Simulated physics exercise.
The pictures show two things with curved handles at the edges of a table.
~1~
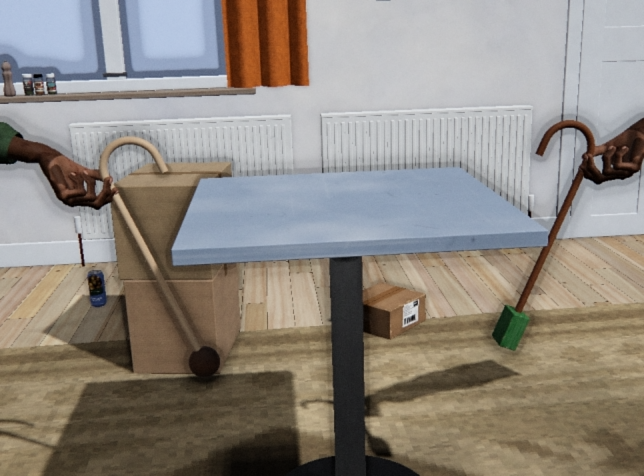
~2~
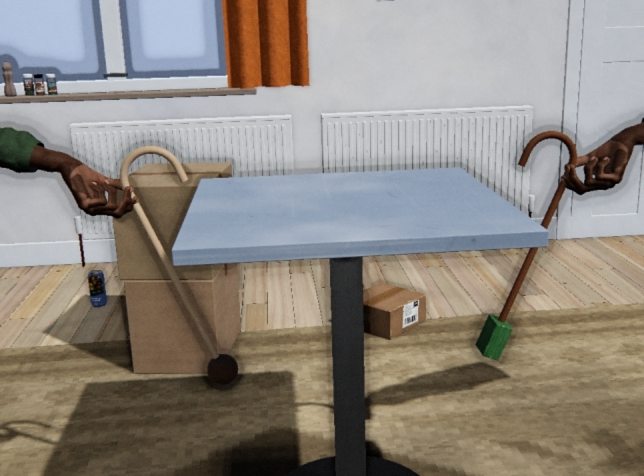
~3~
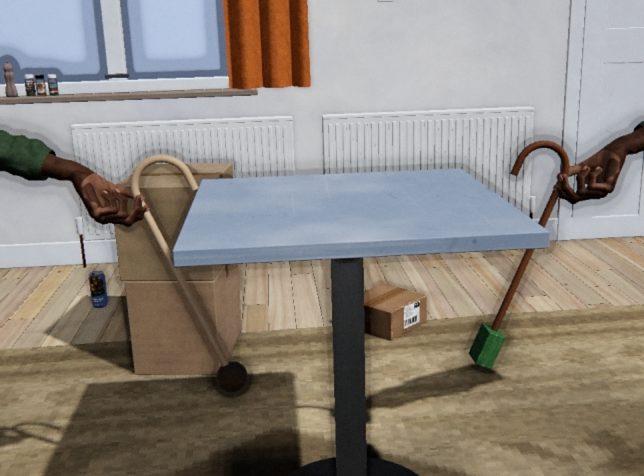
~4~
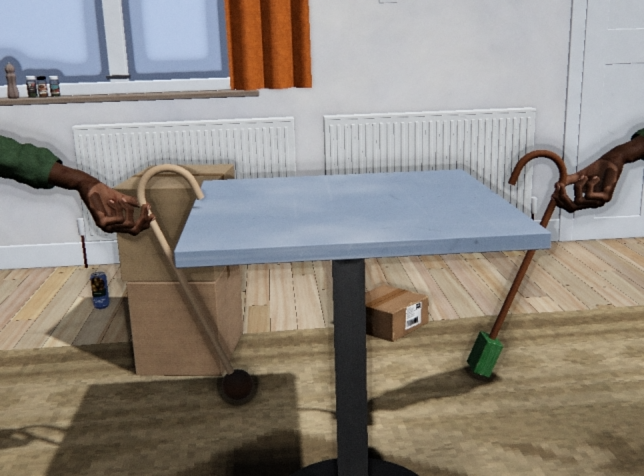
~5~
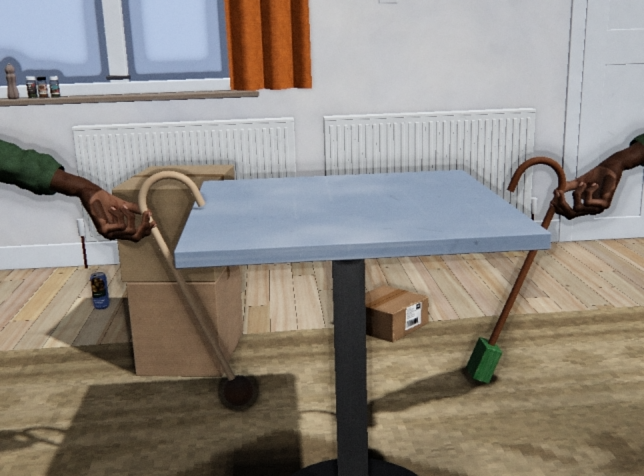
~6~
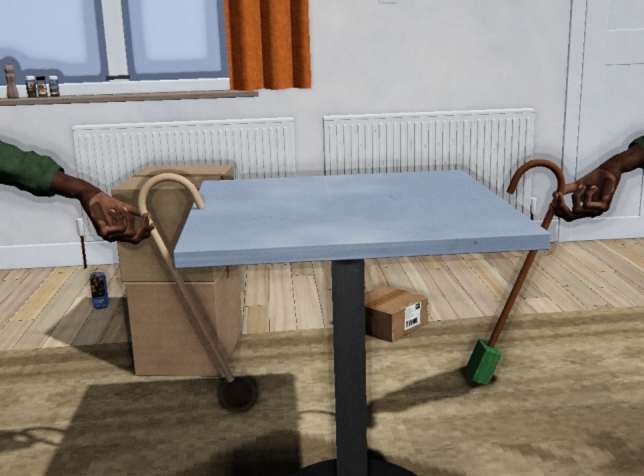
Two curved-handled sticks, a tan one with a dark round end at left and a brown one with a green block at right, shift slightly inward and down as hands guide them toward a blue table's edges. Their hooks come up beside the tabletop, and both then stay nearly still, still held.
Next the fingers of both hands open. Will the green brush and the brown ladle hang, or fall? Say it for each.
Outcome: The green brush drops past the edge, the brown ladle remains in place.
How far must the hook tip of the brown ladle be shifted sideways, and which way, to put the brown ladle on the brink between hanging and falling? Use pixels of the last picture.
About 12 pixels left.
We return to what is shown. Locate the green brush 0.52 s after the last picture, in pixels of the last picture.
Around (552, 423).
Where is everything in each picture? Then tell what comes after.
The first picture shows still on the way; green brush (531, 233); brown ladle (173, 260); table (344, 207).
The second picture shows still on the way; brown ladle (192, 268); table (345, 207).
The third picture shows still on the way; green brush (507, 253); table (346, 208).
The fourth picture shows still on the way; brown ladle (208, 284); table (347, 209).
The fifth picture shows still on the way; green brush (504, 268); table (347, 210).
The sixth picture shows in place, still held; green brush (503, 270); brown ladle (208, 293); table (347, 209).
Then, 0.32 s on from there, green brush at the bottom near (502, 404); brown ladle at rest near (208, 293).
Then, 0.52 s on from there, green brush on its way down near (551, 423); brown ladle at rest near (207, 293).
In the end, the green brush falls to the floor; the brown ladle stays hooked on the edge, near (208, 293).
